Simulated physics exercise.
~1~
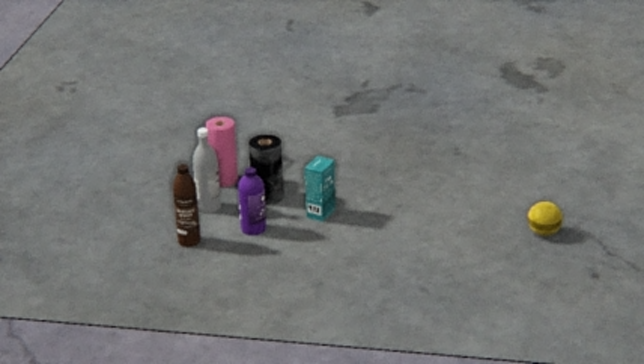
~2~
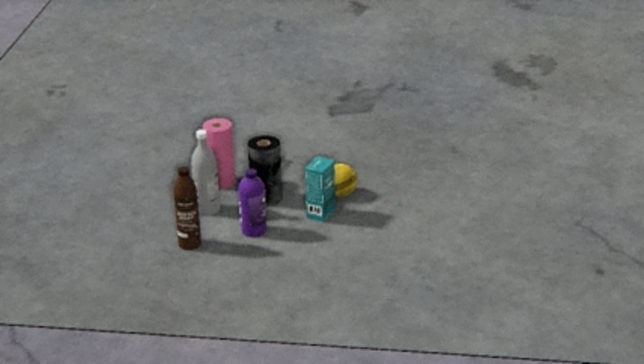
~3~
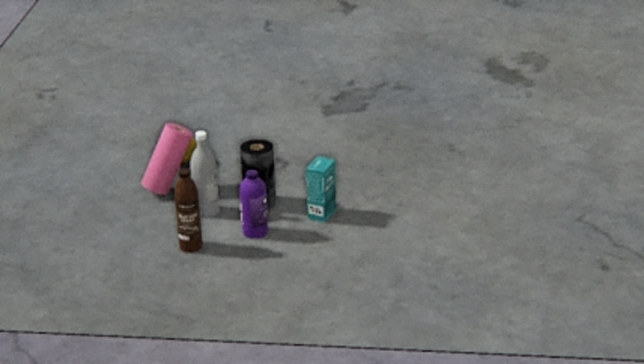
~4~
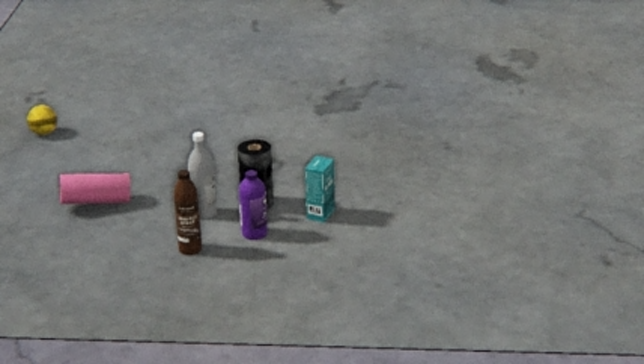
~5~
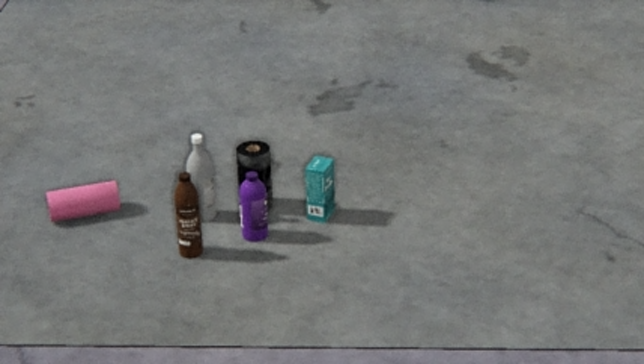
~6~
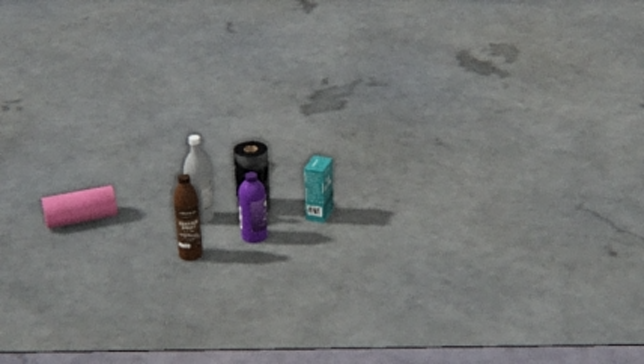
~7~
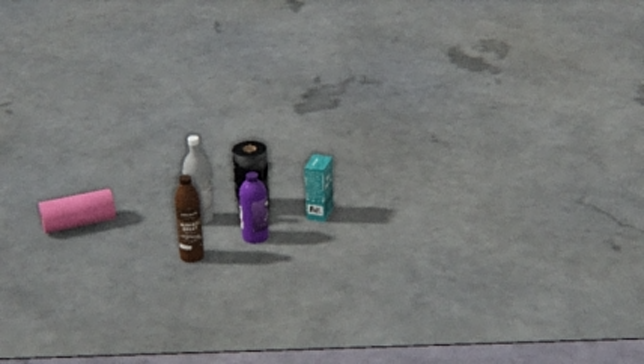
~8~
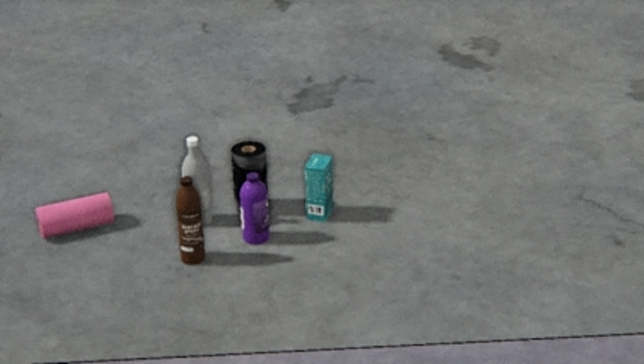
The footage shows a yellow ball rolling left across a concrete floor, passing behind a turquoise carton and knocking over a pink roll before leaving view. The roll settles on its side at left, while the carton, black roll, and white, brown and purple bottles remain standing.
